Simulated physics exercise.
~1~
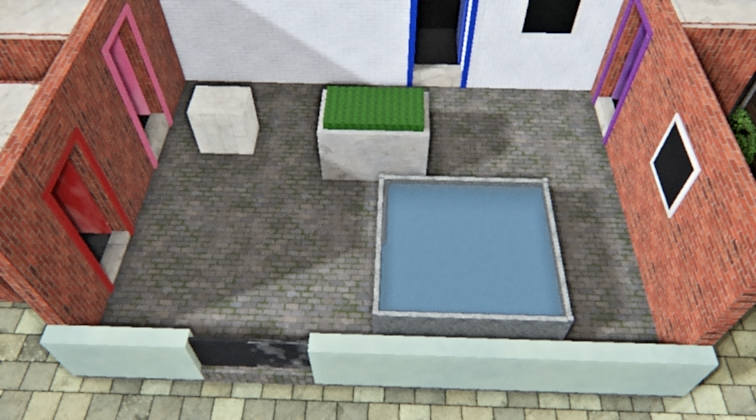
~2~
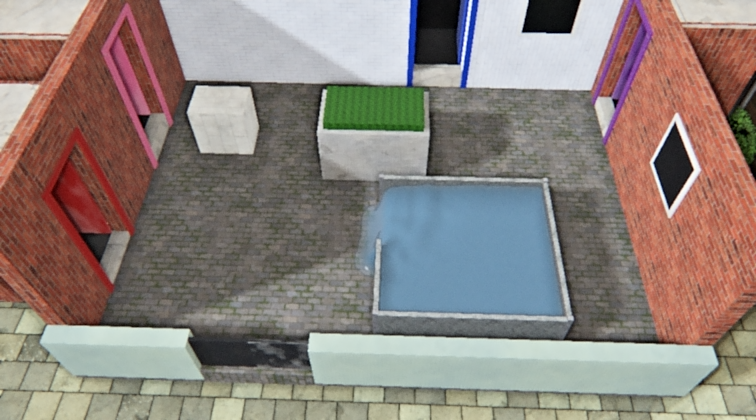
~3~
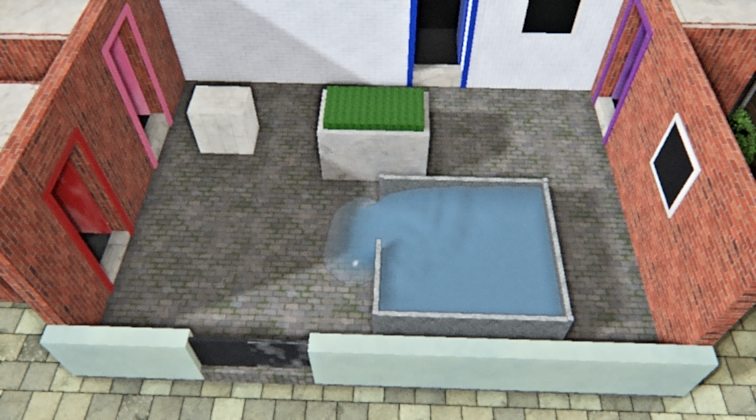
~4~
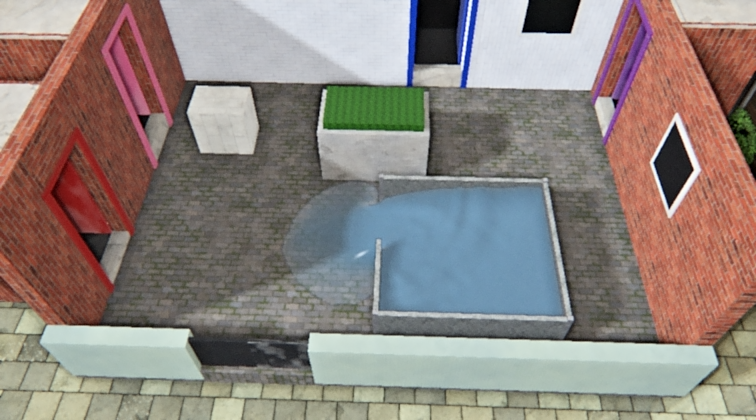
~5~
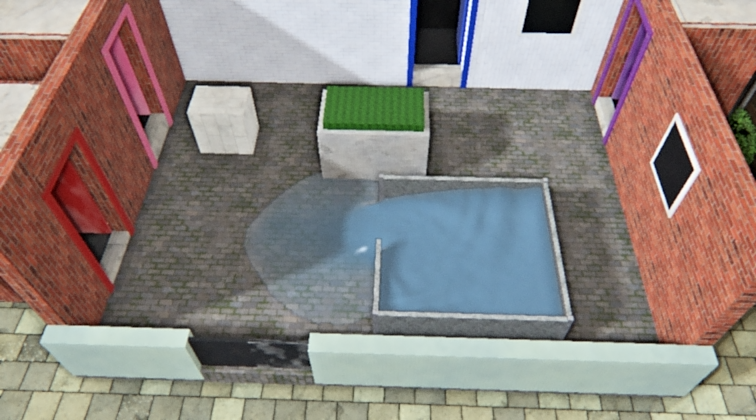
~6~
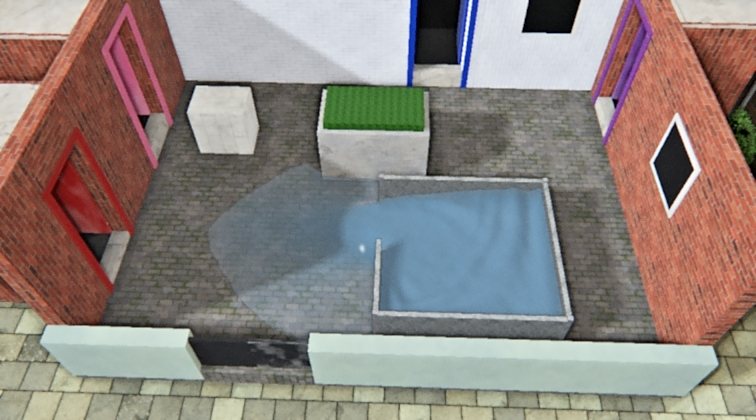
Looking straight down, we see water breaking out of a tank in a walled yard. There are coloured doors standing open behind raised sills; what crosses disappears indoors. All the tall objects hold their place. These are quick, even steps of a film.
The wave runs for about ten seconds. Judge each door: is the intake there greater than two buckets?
My prediction: The red door gets too much water coming through; the pink door doesn't get too much water coming through; the purple door doesn't get too much water coming through; the blue door doesn't get too much water coming through.
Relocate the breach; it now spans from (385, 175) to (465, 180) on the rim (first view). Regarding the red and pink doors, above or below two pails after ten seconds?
Well, red door is swamped, while pink door is safe.
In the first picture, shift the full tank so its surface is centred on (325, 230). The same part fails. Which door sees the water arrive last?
Answer: The one in purple.
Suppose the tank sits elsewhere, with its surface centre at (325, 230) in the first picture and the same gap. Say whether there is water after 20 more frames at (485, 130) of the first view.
My call for that spot: Not reached.
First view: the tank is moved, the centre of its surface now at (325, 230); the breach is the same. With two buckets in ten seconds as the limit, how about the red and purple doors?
For the red door the answer is yes, past it, for the purple door it is no, short of it.
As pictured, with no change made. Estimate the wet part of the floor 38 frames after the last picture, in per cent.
I reckon 70 per cent or so.
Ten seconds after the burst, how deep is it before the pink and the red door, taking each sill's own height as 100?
The first is near 30 per cent, the second near 100 per cent.
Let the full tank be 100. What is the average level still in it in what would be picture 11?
74 percent or thereabouts.
A moment on, water covers 35 % of the floor; the red door under two buckets in, the pink door not reached, the purple door not reached, the blue door not reached.
Next, water covers 45 % of the floor; the red door over two buckets in, the pink door under two buckets in, the purple door not reached, the blue door not reached.
Then, water covers 50 % of the floor; the red door far over two buckets in, the pink door under two buckets in, the purple door not reached, the blue door not reached.
Later, water covers 70 % of the floor; the red door far over two buckets in, the pink door under two buckets in, the purple door not reached, the blue door wet at the sill, nothing in.
In the end, water covers 95 % of the floor; the red door far over two buckets in, the pink door under two buckets in, the purple door wet at the sill, nothing in, the blue door wet at the sill, nothing in.
